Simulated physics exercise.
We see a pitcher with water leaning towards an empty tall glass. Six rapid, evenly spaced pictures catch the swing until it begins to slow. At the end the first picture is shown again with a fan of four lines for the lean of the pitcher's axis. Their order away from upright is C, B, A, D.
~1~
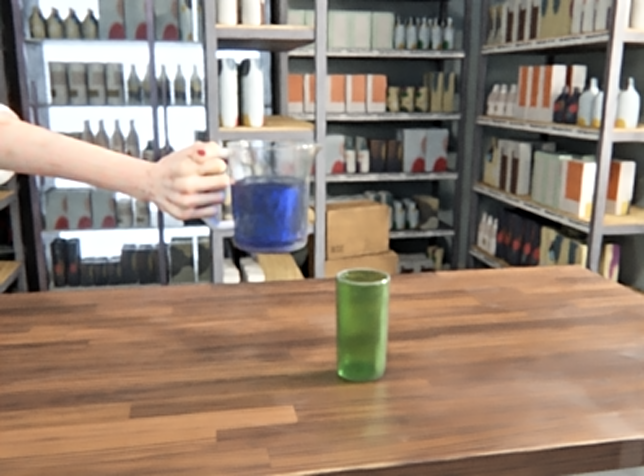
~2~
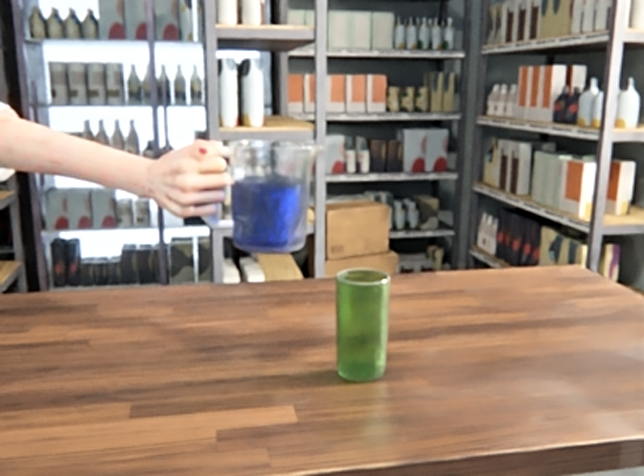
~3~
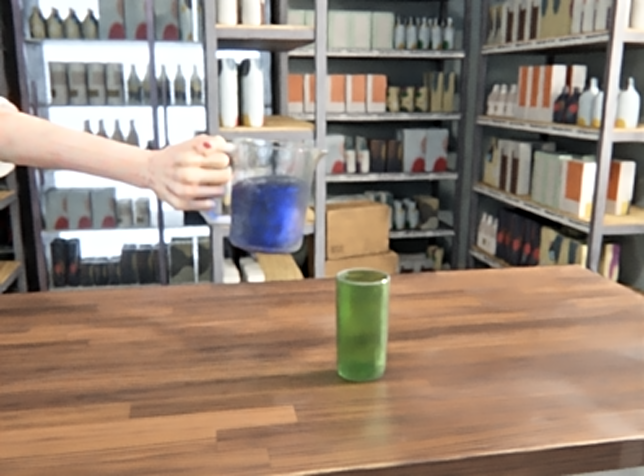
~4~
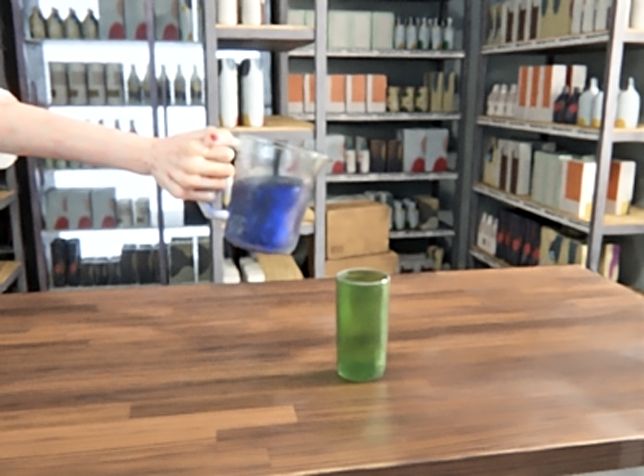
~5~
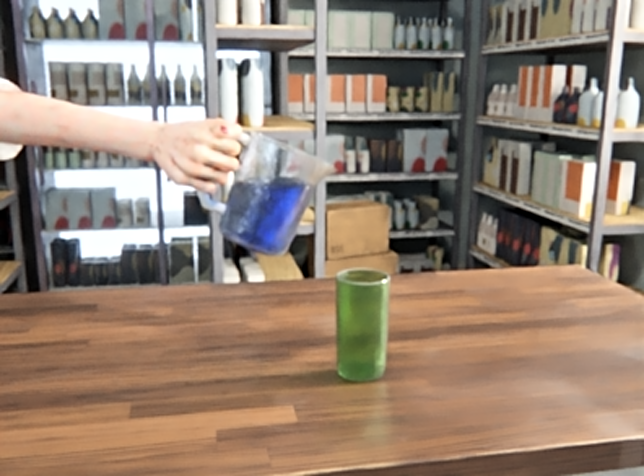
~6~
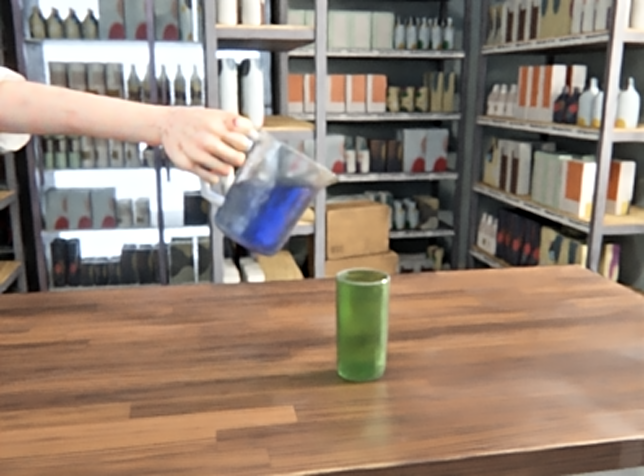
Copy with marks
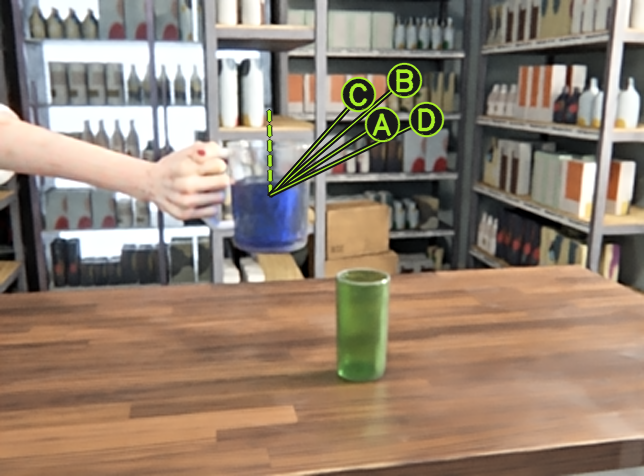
In a shop lined with shelves, a hand tilting a clear pitcher of blue liquid rightward above a green glass on a wooden table.
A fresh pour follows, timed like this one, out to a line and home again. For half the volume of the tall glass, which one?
The answer is tilt D.
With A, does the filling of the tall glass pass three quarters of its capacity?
No, less.
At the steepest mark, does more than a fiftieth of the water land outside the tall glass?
No.
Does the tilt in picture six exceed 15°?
Yes, it does.
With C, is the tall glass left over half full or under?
Under half.
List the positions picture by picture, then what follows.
Upright, lip at (322, 146); rim of the tall glass round (363, 275); nothing has left yet.
Upright, lip at (324, 147); nothing has left yet.
Tipped about 6°, lip at (327, 152); nothing has left yet.
Tipped about 13°, lip at (332, 159); nothing has left yet.
Tipped about 22°, lip at (336, 169); nothing has left yet.
Tipped about 31°, lip at (339, 180); nothing has left yet.
On the marked copy, A at (366, 131); B at (391, 90); C at (348, 108); D at (411, 126).
If A is chosen, the tall glass ends with about 29 % of what it can hold.
If B is chosen, the tall glass ends with about 15 % of what it can hold.
If C is chosen, the tall glass ends with about 5 % of what it can hold.
If D is chosen, the tall glass ends with about 49 % of what it can hold.
